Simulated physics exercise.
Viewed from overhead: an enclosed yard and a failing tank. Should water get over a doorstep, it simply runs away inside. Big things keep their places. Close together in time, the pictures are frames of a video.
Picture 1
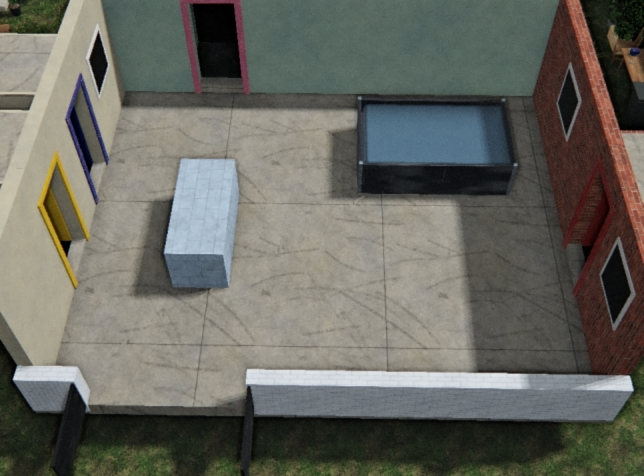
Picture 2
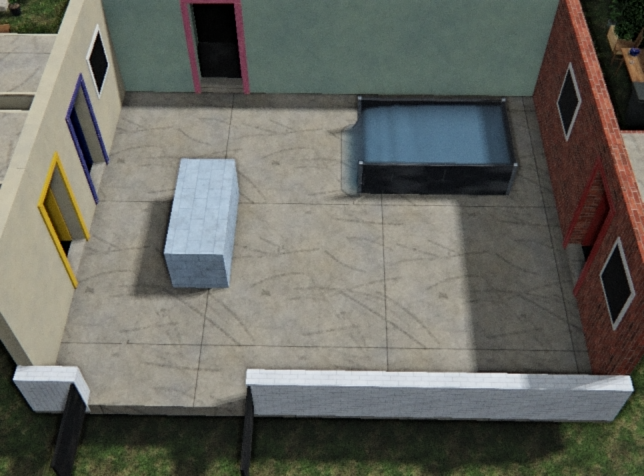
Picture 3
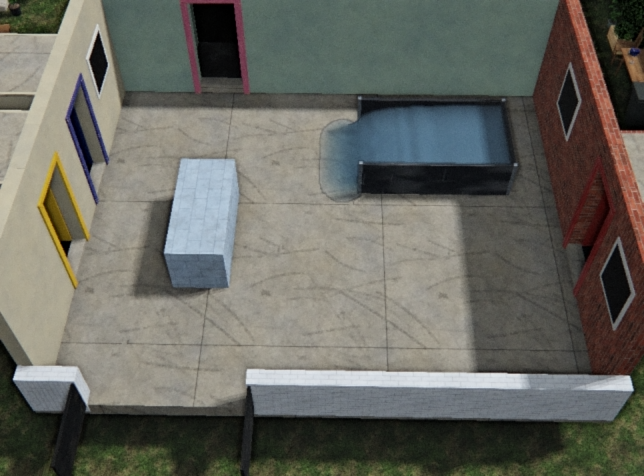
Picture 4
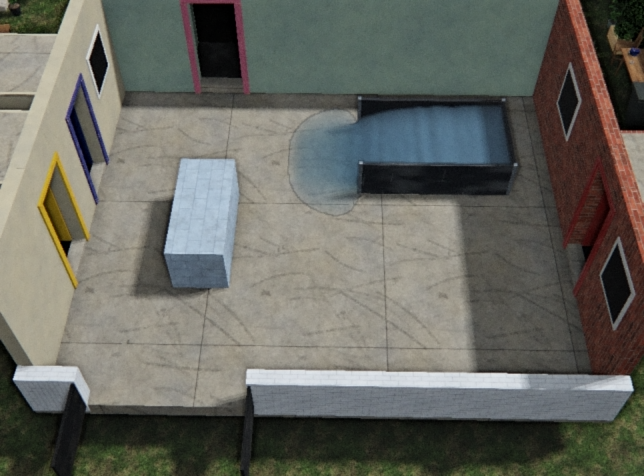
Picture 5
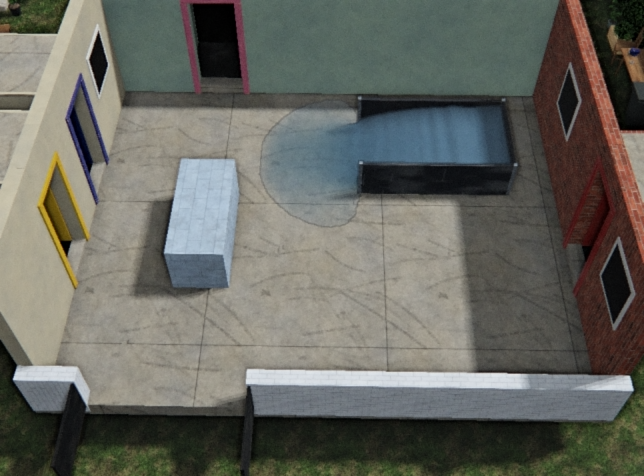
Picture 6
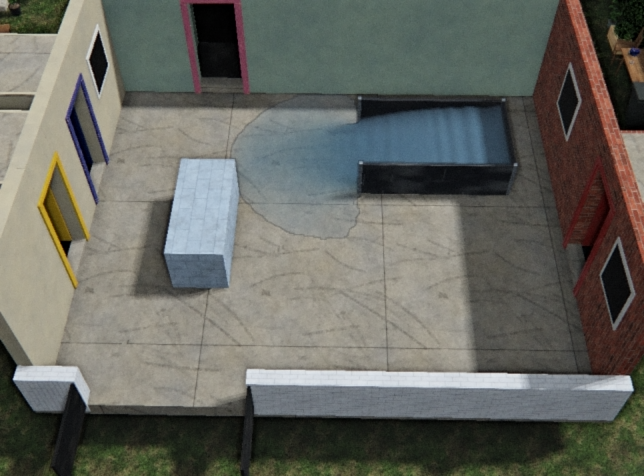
The clip shows an enclosed yard seen from above, where water pours from the left end of a dark open tank and spreads leftward across the paved floor in a widening rounded sheet, nearing a pale block.
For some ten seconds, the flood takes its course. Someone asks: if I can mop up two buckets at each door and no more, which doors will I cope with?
Result: Red door: Limit not exceeded; yellow door: Limit not exceeded; pink door: Limit not exceeded; blue door: Limit exceeded.
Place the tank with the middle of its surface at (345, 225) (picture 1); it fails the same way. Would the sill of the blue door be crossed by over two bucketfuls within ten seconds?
Result, blue door: Ends up below.
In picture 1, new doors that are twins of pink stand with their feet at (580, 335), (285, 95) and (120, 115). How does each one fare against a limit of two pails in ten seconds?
Stays below the line; stays below the line; crosses the line.
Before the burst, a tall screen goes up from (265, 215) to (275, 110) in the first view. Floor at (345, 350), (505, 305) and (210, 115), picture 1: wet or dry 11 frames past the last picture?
Taking the points in turn, they are high and dry, high and dry and inundated.
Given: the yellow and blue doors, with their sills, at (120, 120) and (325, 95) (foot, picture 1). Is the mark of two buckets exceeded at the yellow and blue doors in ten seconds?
The yellow door exceeds it, while the blue door falls short.
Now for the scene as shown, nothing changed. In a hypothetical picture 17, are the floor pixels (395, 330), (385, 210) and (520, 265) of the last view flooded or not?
The three points read clear, clear and clear.
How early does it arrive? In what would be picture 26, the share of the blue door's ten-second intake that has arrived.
Around 65 %.
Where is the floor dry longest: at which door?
My answer: The one in red.
A moment on, water covers 25 % of the floor; the red door not reached, the yellow door not reached, the pink door wet at the sill, nothing in, the blue door not reached.
Next, water covers 35 % of the floor; the red door not reached, the yellow door not reached, the pink door wet at the sill, nothing in, the blue door over two buckets in.
Then, water covers 45 % of the floor; the red door not reached, the yellow door wet at the sill, nothing in, the pink door wet at the sill, nothing in, the blue door far over two buckets in.
Later, water covers 65 % of the floor; the red door not reached, the yellow door wet at the sill, nothing in, the pink door wet at the sill, nothing in, the blue door far over two buckets in.
In the end, water covers 80 % of the floor; the red door wet at the sill, nothing in, the yellow door wet at the sill, nothing in, the pink door wet at the sill, nothing in, the blue door far over two buckets in.
